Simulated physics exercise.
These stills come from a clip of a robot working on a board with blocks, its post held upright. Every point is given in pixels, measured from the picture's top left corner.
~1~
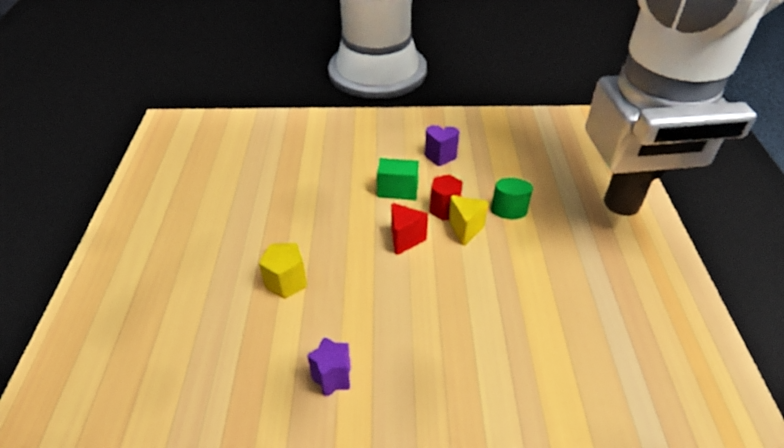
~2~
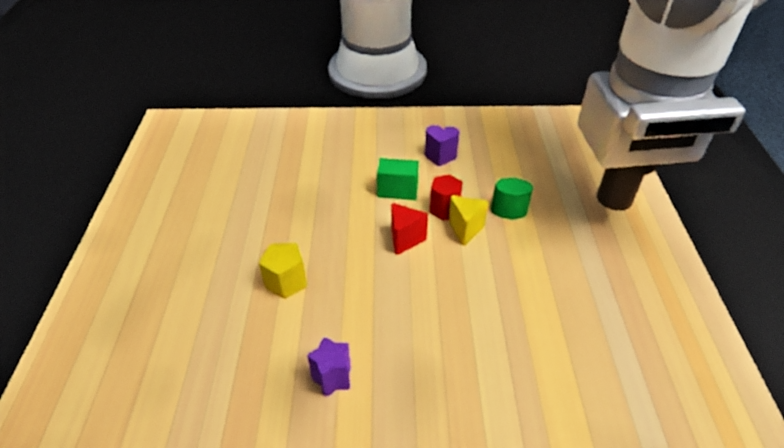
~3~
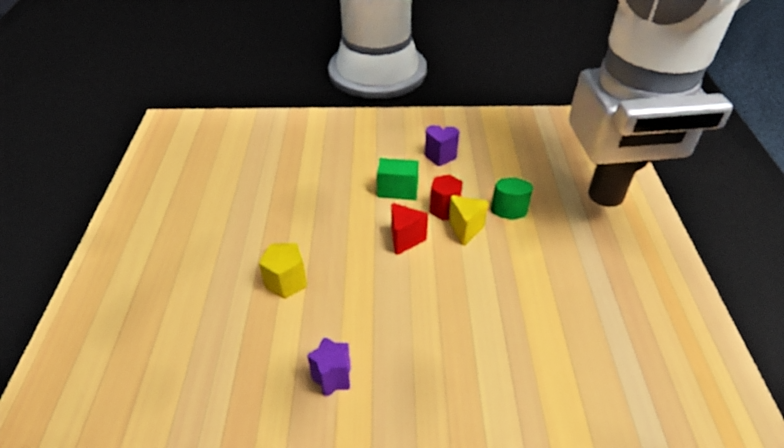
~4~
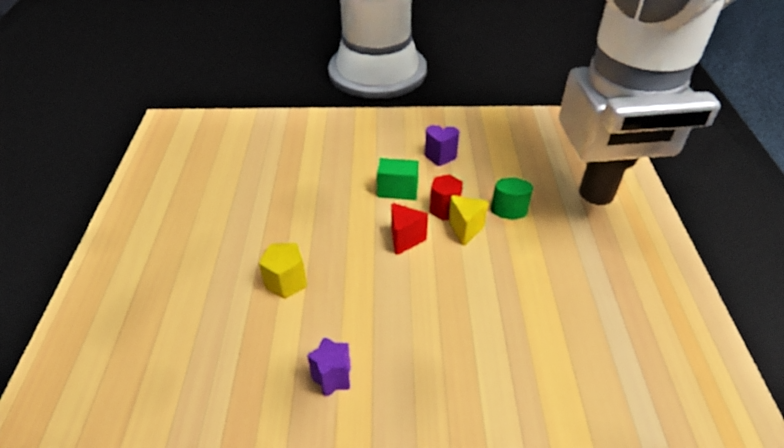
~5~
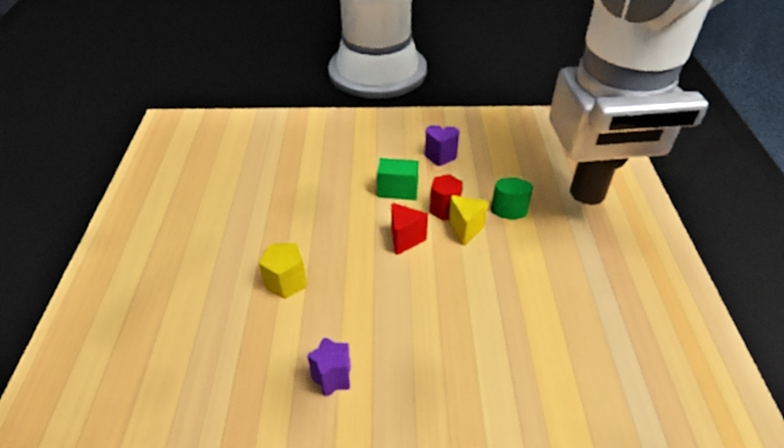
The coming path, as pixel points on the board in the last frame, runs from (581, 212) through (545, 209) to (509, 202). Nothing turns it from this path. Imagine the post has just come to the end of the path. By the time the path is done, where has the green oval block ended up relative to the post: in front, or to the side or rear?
I'd say it is still being pushed.
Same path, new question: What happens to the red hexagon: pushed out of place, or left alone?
Its place stays the same.
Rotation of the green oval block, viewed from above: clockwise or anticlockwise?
That block twists counter-clockwise.
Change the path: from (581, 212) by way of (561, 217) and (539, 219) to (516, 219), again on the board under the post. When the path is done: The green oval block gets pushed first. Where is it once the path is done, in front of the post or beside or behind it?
Still being pushed.
The first path, step by step. Halfway along, post (549, 190); nothing pushed yet.
At the end, post (512, 184); red hexagon not moved; yellow three-sided block not moved; green oval block (480, 184), turned 25° anticlockwise.
